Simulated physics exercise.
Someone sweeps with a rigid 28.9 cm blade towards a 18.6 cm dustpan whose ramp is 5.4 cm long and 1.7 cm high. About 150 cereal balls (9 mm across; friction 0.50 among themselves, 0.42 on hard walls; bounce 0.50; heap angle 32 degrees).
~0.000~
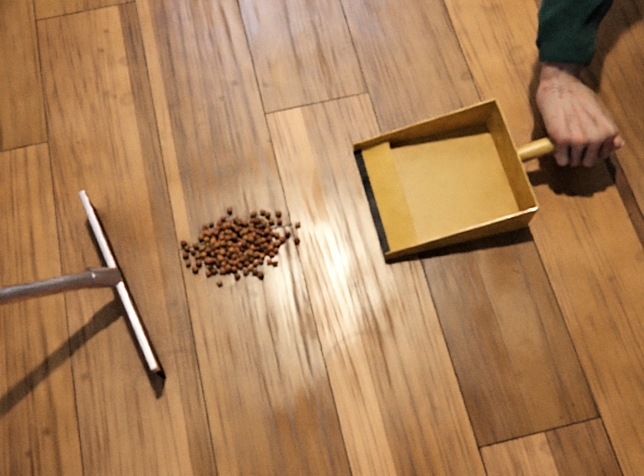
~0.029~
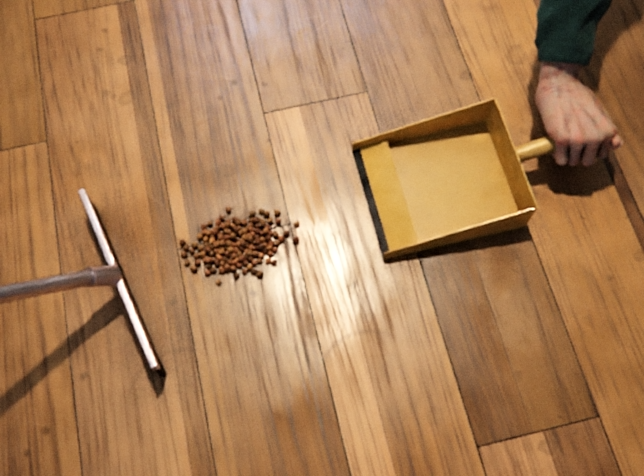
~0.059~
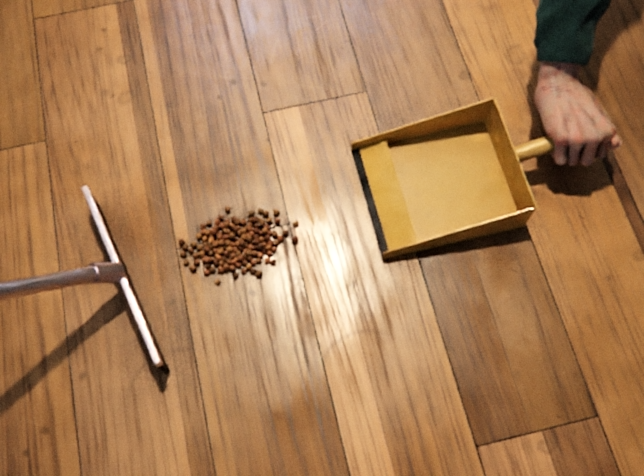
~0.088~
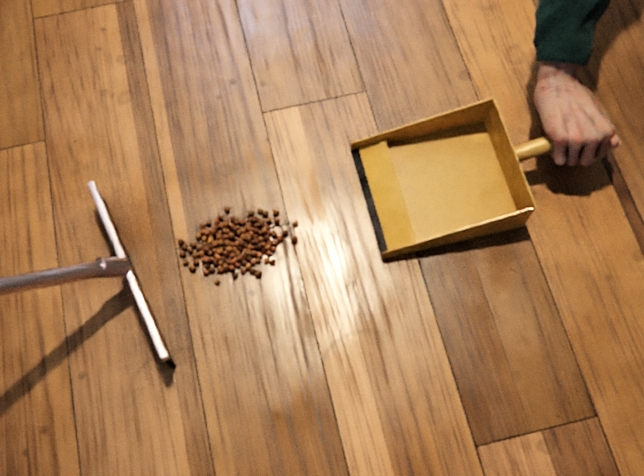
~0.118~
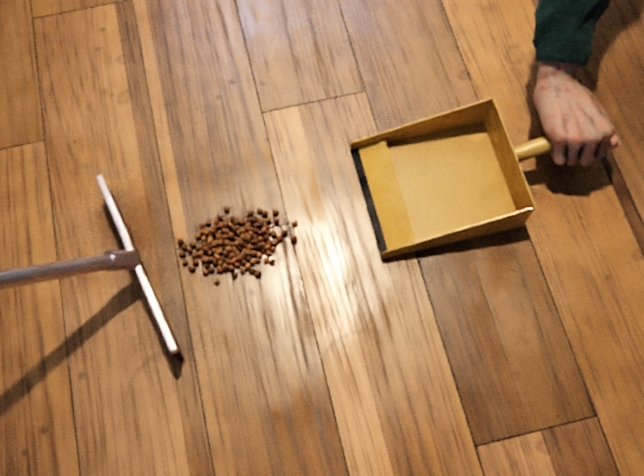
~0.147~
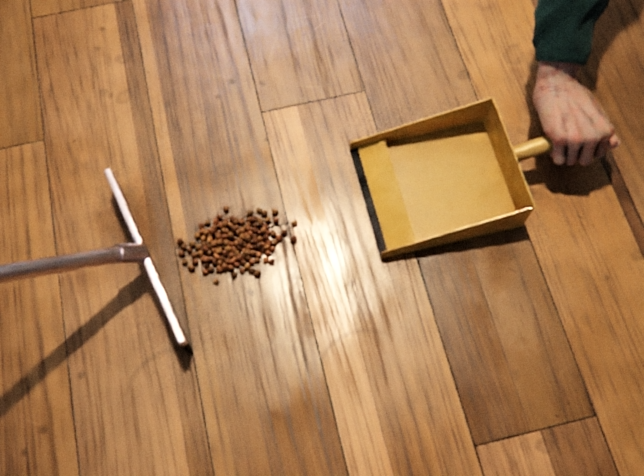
A hand held a yellow dustpan still on the wooden floor at the right while a long-handled blade slid in from the left, edging closer to a small heap of brown balls without touching it.
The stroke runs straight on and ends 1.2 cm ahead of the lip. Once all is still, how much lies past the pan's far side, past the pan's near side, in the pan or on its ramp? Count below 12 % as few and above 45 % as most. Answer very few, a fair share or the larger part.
Far side a fair share, near side very few, pan a fair share.
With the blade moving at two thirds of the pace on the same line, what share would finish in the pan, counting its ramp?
In that case some 25 per cent.
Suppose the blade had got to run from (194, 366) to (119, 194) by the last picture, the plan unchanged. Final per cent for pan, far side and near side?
Pan 0, far 0, near 15.
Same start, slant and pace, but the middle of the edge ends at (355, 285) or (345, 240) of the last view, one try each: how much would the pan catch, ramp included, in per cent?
About 0 and 5 per cent.
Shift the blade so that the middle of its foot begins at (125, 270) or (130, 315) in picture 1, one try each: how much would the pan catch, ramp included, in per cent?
Some 25 and 15 per cent.
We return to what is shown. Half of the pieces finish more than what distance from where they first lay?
Roughly 22 cm.
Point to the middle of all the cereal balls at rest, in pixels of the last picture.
Near (353, 166).
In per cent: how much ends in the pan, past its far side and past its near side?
Far side 35, near side 0, pan 25.
After 0.44 s, middle of the blade 19 cm from the lip; 0 % over the lip, far side 0 %, near side 0 %.
After 0.64 s, middle of the blade 10 cm from the lip; 0 % over the lip, far side 15 %, near side 0 %.
Then, at 0.95 s, middle of the blade 5 cm from the lip; 25 % over the lip, far side 35 %, near side 0 %.
By 1.3 s all is still; far side 35 %, near side 0 %, pan 25 %, in front of the lip or behind the blade 40 %.
